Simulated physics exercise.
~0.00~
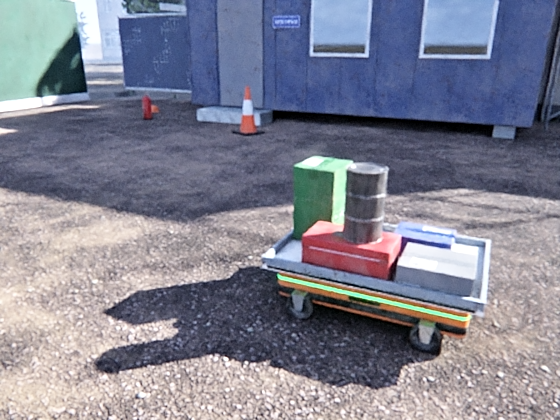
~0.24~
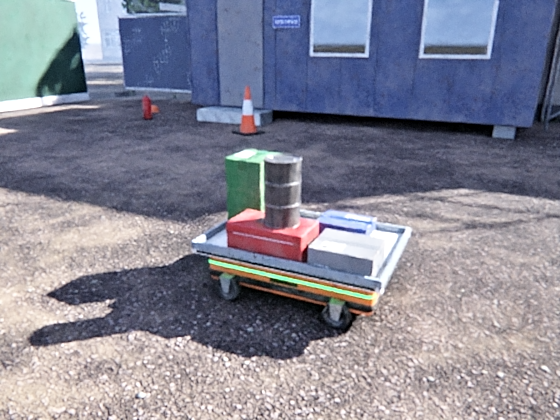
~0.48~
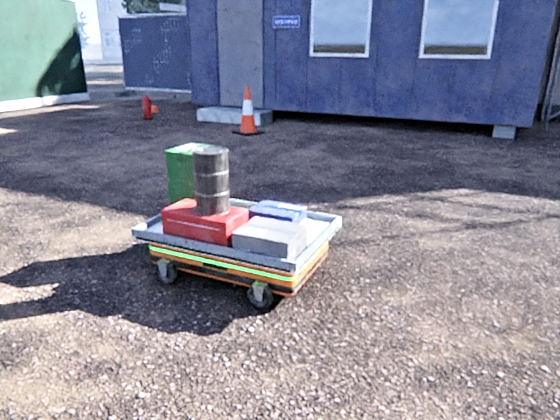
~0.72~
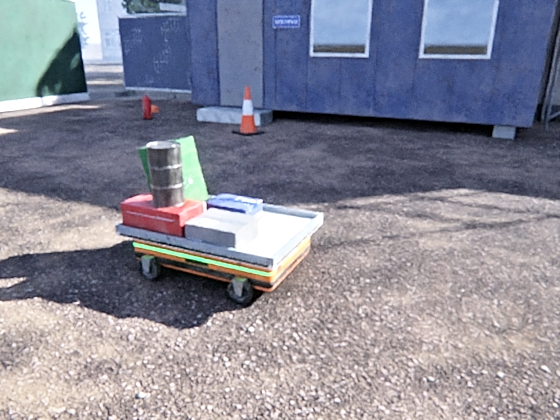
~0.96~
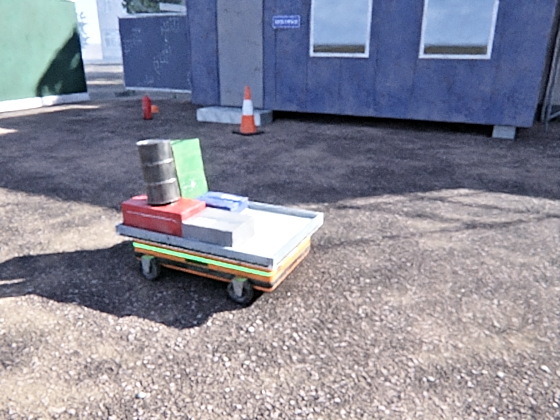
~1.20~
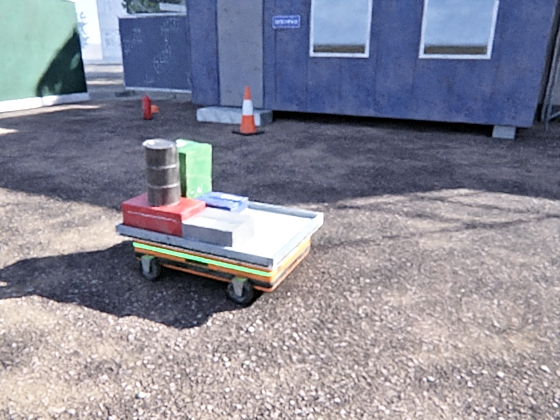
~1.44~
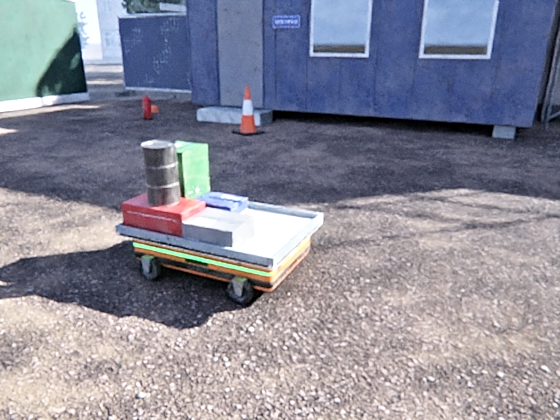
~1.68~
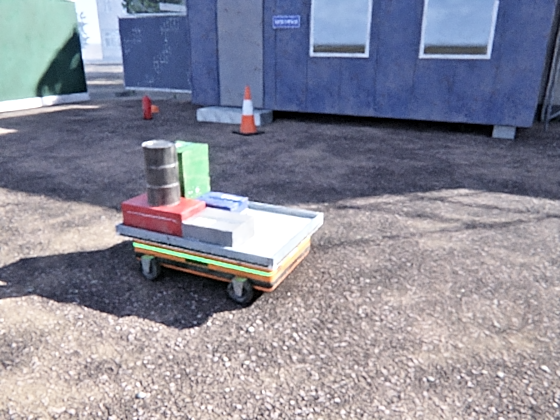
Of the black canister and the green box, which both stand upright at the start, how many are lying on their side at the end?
Neither of them is lying on its side. The black canister and the green box both rock as the cart stops, but they are standing upright at the end.
